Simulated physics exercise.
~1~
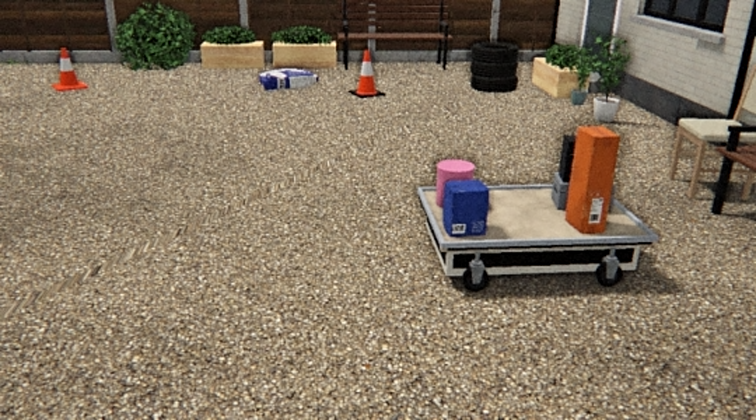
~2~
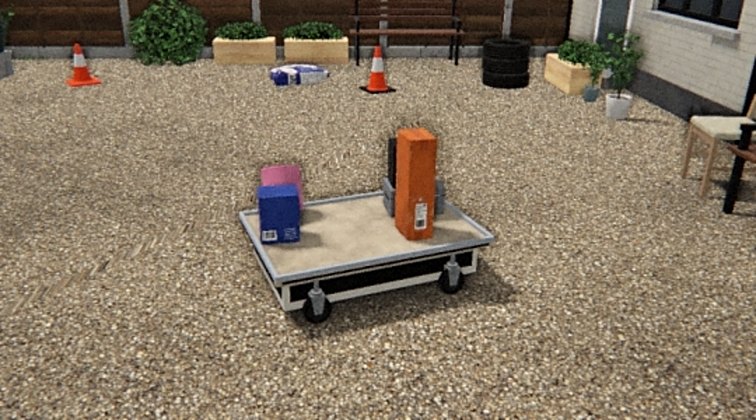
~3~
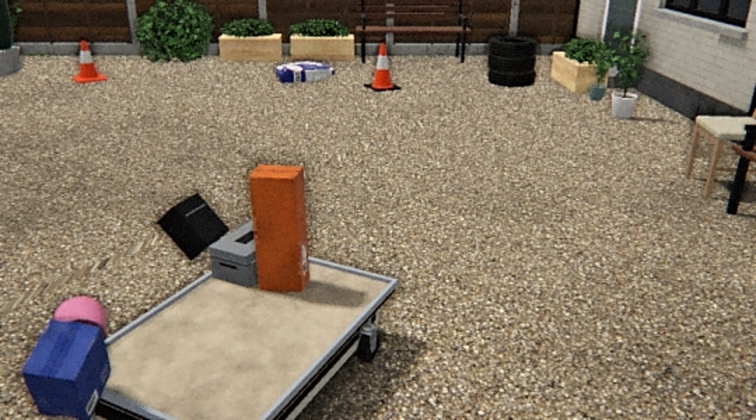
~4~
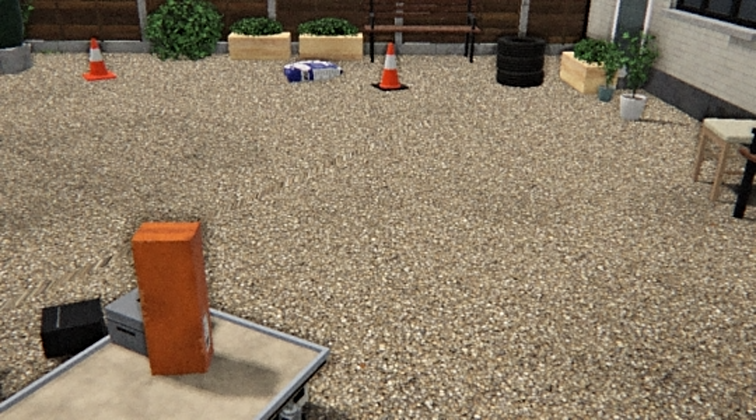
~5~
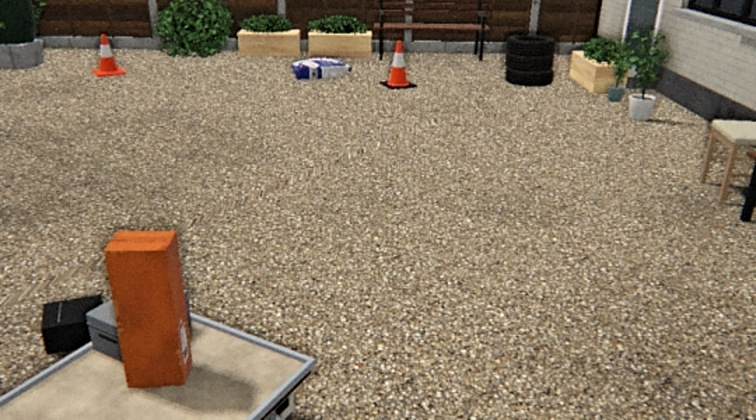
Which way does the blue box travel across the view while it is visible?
The blue box moves to the left, riding on the cart at first and then leaning at its edge.
